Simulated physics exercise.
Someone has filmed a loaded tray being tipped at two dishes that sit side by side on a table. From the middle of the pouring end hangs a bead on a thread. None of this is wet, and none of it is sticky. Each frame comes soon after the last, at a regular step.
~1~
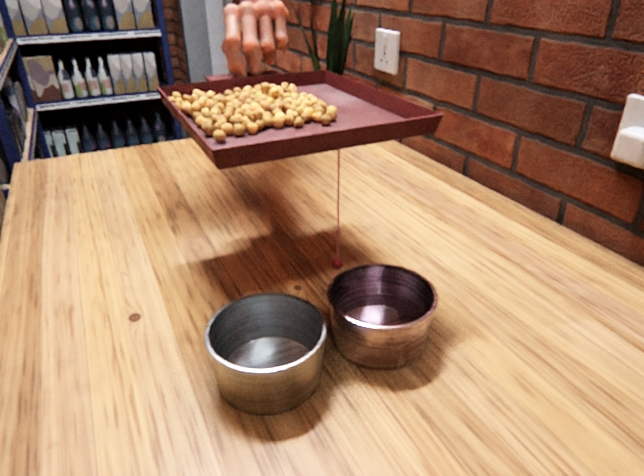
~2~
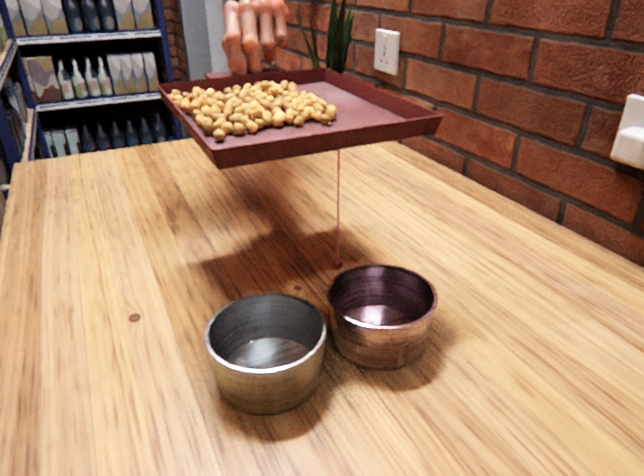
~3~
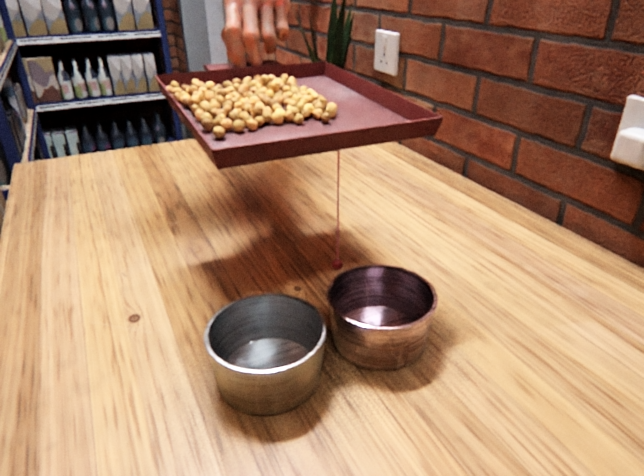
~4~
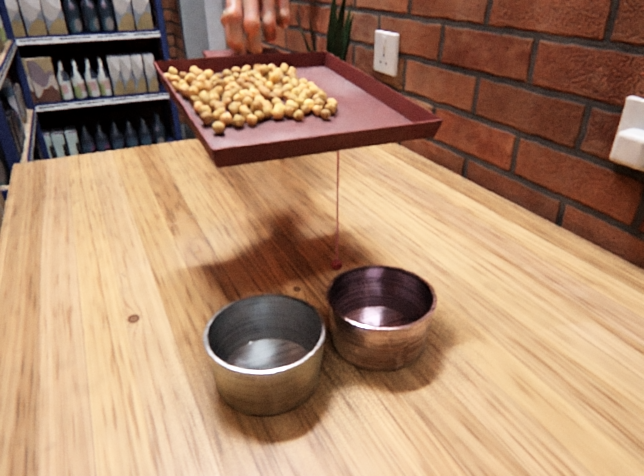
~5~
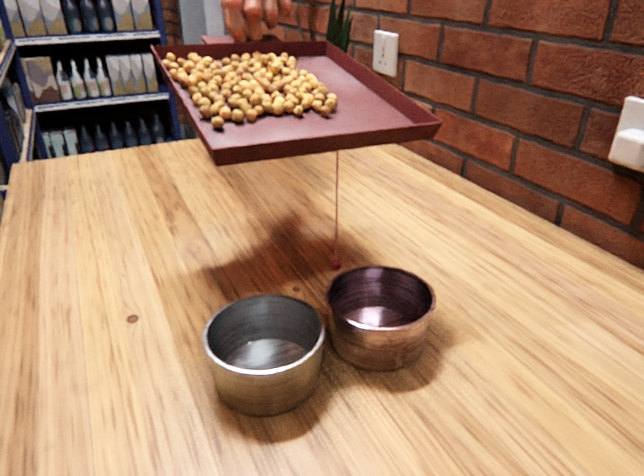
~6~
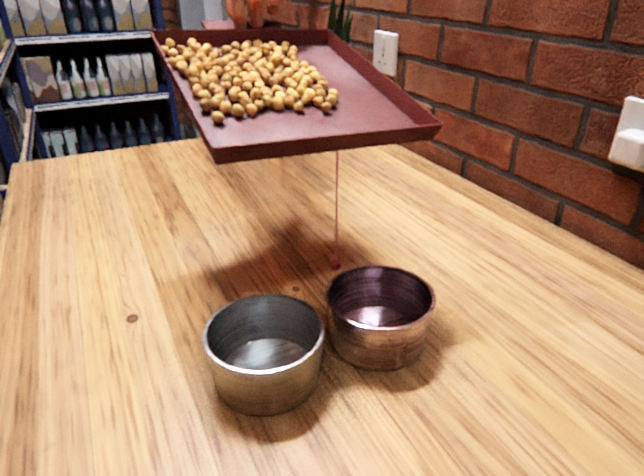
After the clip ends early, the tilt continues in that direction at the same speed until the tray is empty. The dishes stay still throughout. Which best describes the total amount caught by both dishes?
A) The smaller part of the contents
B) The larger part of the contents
B, the larger part of the contents.
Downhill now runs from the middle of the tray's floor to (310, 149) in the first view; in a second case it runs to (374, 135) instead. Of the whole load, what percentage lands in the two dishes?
First case about 80 percent; second case about 40 percent.
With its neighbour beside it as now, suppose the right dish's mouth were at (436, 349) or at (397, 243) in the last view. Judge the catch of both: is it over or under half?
In the first position shy of half, in the second shy of half.
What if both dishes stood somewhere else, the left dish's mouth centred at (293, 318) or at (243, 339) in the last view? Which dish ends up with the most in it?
Try 1: The rightmost dish; try 2: The rightmost dish.
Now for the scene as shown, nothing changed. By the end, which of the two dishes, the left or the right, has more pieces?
Winner, as observed: The right-positioned one.
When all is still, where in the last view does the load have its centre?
At about (388, 334), give or take.
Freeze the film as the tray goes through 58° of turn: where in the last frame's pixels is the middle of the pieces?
The middle of the load sits near (339, 114).
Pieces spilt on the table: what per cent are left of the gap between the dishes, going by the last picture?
It comes out at roughly 10 percent.
Soon, tray tipped steeply; nearly all on the tray; a stray few in the air.
A while on, tray tipped right over; nearly all on the tray; a stray few in the right dish; a stray few outside both; a stray few in the air.
Towards the end, tray tipped past a quarter turn; a small part in the left dish; about two thirds in the right dish; about a third outside both.
Finally, tray tipped past a quarter turn; a small part in the left dish; about two thirds in the right dish; about a third outside both.
